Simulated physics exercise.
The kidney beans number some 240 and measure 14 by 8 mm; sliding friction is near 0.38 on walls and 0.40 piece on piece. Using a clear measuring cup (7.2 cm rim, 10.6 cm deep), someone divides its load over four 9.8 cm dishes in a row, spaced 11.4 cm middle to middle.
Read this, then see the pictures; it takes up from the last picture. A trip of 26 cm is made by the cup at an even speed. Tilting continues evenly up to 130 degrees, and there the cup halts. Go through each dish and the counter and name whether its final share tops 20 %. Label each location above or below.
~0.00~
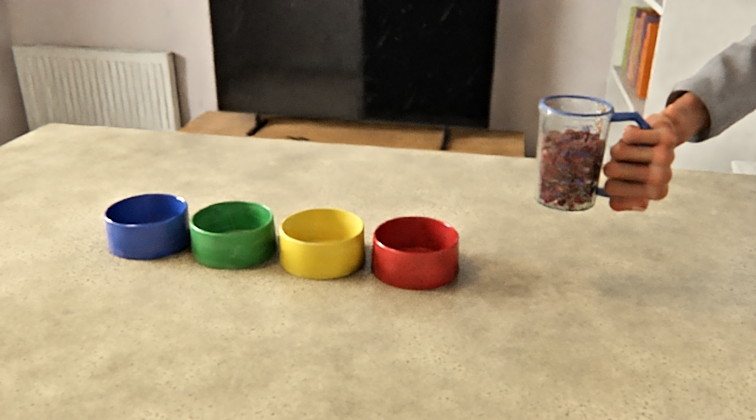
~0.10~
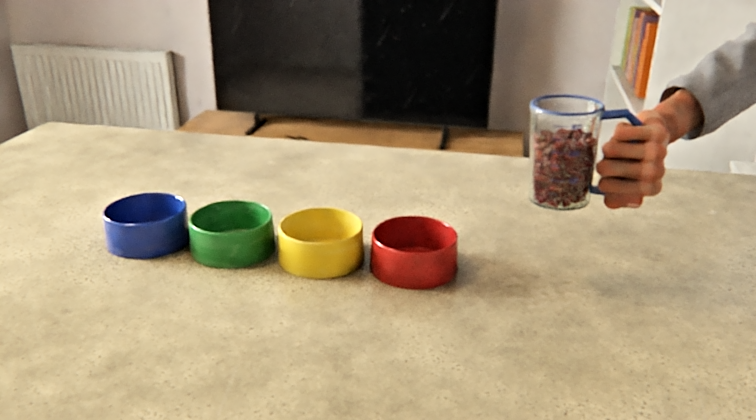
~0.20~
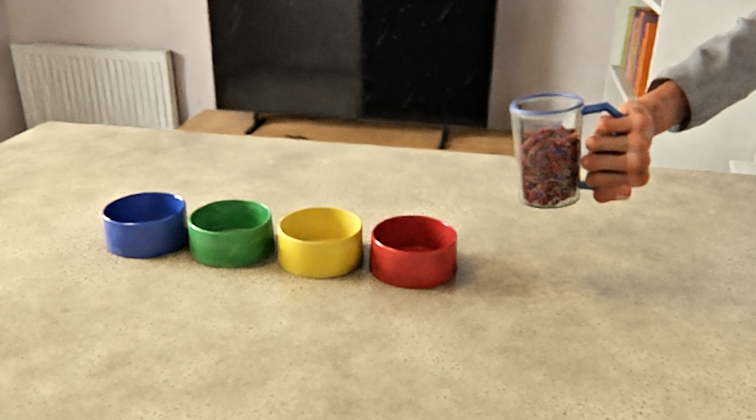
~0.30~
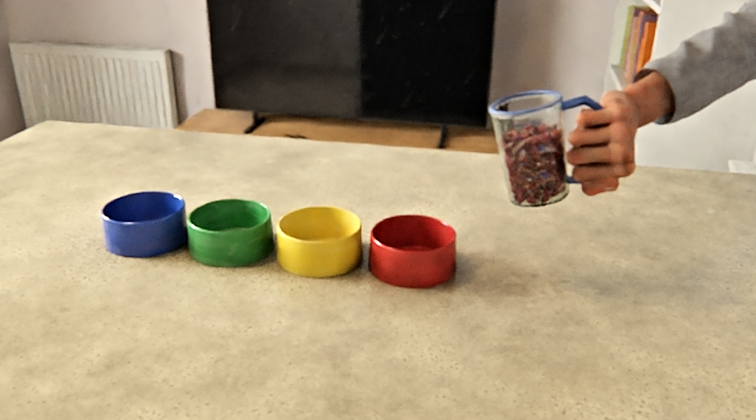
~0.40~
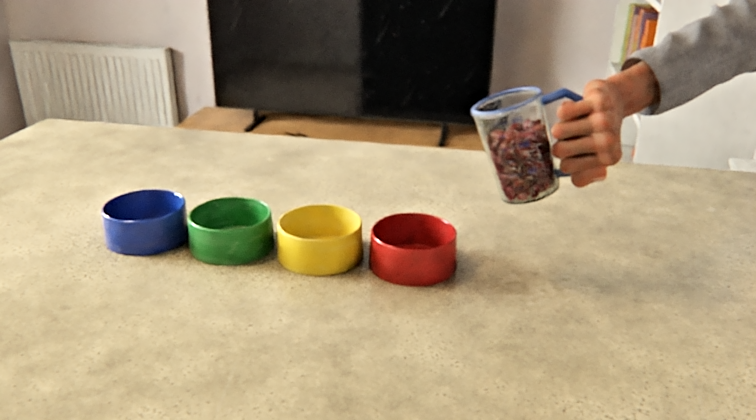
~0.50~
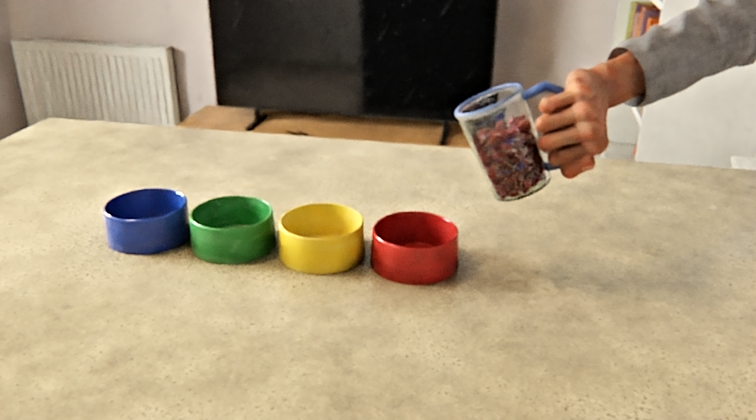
Labels - red: Below, blue: Below, green: Below, yellow: Above, counter: Above.
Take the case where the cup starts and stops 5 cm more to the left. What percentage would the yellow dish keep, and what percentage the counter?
Shares in that case - yellow 0 / counter 0.
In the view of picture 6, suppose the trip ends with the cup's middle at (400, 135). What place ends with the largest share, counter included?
Yellow.
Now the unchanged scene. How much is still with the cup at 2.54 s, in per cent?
I'd say close to 0 per cent.
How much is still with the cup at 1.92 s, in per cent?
85 per cent.
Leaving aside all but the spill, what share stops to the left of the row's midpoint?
That works out to close to 60 per cent.
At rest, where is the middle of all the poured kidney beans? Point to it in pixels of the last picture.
Roughly (299, 244).
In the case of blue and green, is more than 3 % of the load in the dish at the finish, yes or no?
Well, blue gets a cross and green gets a tick.
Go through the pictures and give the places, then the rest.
The first picture shows cup at (570, 154), tilt 0 degrees, lip at (541, 103), moved 0.0 cm; middle of the pieces at (572, 164); red dish at (416, 235); yellow dish at (322, 226); green dish at (232, 217); blue dish at (147, 209).
The second picture shows cup at (563, 153), tilt 2 degrees, lip at (532, 104), moved 0.6 cm; middle of the pieces at (565, 163).
The third picture shows cup at (548, 151), tilt 8 degrees, lip at (512, 106), moved 2.2 cm; middle of the pieces at (551, 162).
The fourth picture shows cup at (533, 150), tilt 14 degrees, lip at (492, 108), moved 3.7 cm; middle of the pieces at (537, 159).
The fifth picture shows cup at (519, 147), tilt 19 degrees, lip at (473, 110), moved 5.2 cm; middle of the pieces at (524, 156).
The sixth picture shows cup at (506, 144), tilt 25 degrees, lip at (457, 112), moved 6.8 cm; middle of the pieces at (512, 153); red dish at (415, 229); yellow dish at (321, 221); green dish at (232, 212); blue dish at (146, 204). The cup turns about 55 degrees a second and travels 15 cm a second.
Then, at 1.35 s, tilt 74 degrees; cup holds 100 %.
Then, at 1.92 s, tilt 106 degrees; cup holds 85 %, yellow 5 %.
After 2.54 s, tilt 130 degrees; cup holds 0 %, green 10 %, yellow 55 %.
At rest (3.7 s), red 0 %, blue 0 %, green 10 %, yellow 55 %, counter 35 %.
